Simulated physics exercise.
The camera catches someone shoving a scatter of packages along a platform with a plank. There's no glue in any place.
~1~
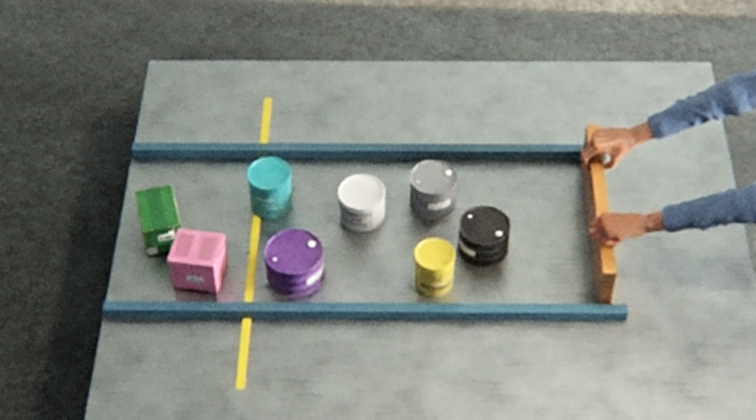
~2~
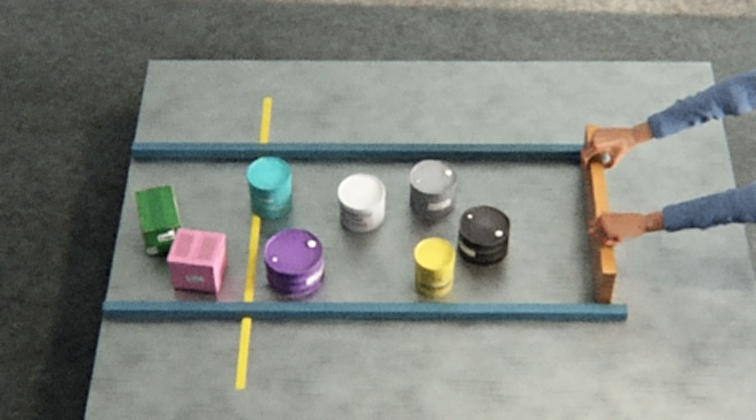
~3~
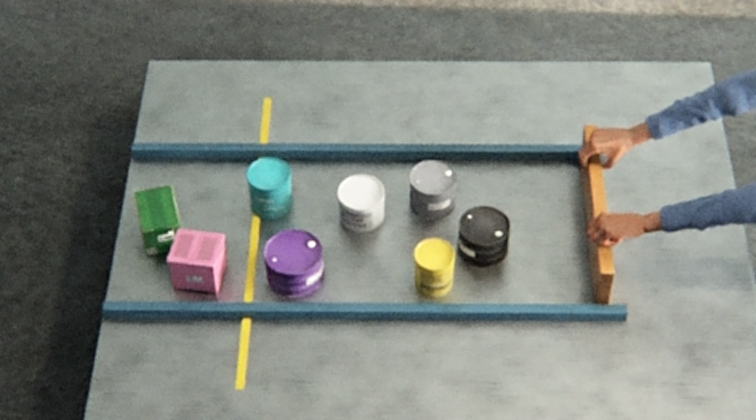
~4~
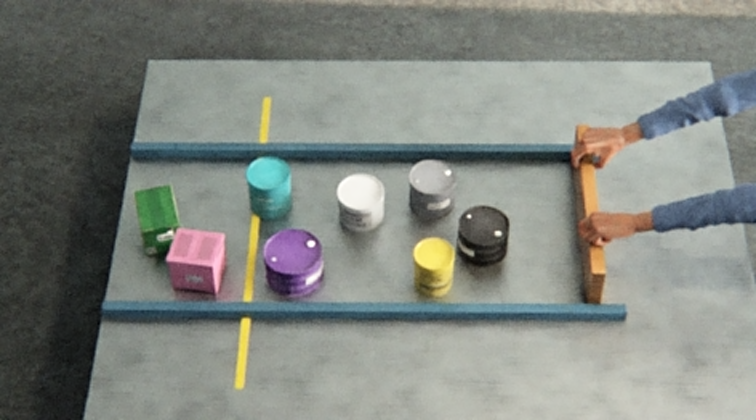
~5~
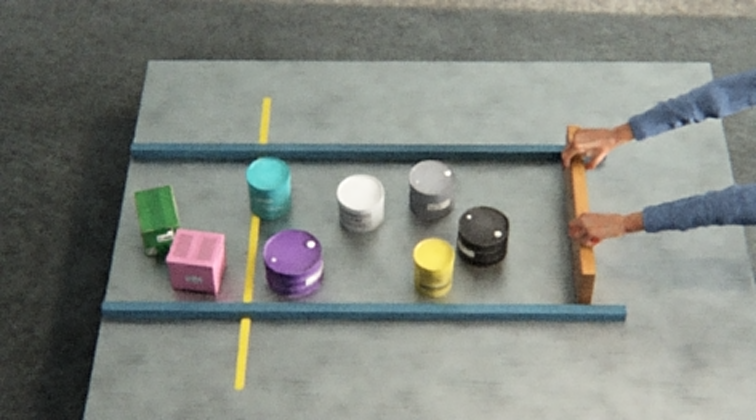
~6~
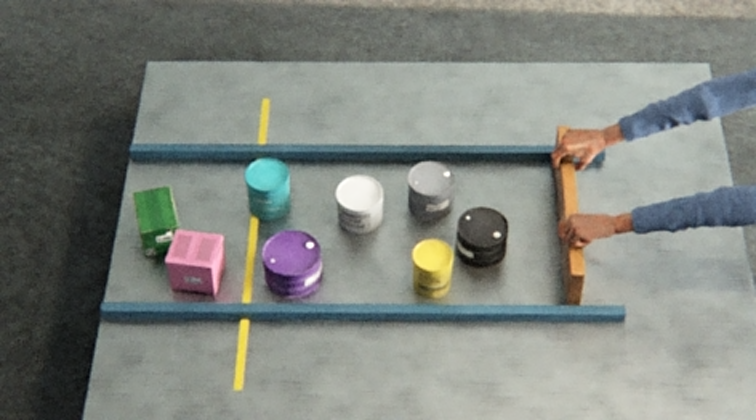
On a grey platform seen from above at a slight angle, two blue rails run left to right, crossed near the left by a yellow tape line. Between them sit a green parcel and pink tote at left, turquoise and purple containers near the tape, then white, grey, yellow and black ones. Two blue-sleeved arms slide an orange plank slightly leftward, not touching the unmoving objects.
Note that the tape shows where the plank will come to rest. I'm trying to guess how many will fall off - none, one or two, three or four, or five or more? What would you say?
I'd say none.
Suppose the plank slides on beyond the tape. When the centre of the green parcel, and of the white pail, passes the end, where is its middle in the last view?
The green parcel gives roughly (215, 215), the white pail roughly (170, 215).
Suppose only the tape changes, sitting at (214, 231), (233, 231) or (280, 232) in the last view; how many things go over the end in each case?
The counts come to 1, then 0, then 0.
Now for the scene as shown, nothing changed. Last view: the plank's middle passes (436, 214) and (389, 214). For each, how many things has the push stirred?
Counts: 3, 4.
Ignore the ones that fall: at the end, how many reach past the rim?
It's 1.
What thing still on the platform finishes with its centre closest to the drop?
That is the pink tote.
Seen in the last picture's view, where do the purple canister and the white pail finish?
First (179, 276), then (198, 215).
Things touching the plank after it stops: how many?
3 end up touching it.
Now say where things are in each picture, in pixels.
Green parcel (160, 220); pink tote (198, 262); turquoise pail (270, 189); plank (598, 214); tape (255, 230), in the first frame.
Pink tote (198, 262); black canister (484, 236), in the second frame.
Turquoise pail (270, 190); purple canister (294, 263), in the third frame.
Green parcel (159, 220); plank (588, 214), in the fourth frame.
Pink tote (198, 262); grey canister (432, 190), in the fifth frame.
Green parcel (158, 221); pink tote (196, 263); turquoise pail (268, 190); plank (568, 215); tape (253, 232), in the sixth frame.
A little later, none off yet; green parcel at rest near (158, 221); pink tote at rest near (196, 263); turquoise pail at rest near (268, 190).
Next, none off yet; green parcel at rest near (158, 221); pink tote shifted a little near (188, 262); turquoise pail shifted about its own width near (237, 181).
When it is over, the number that fall off is zero.
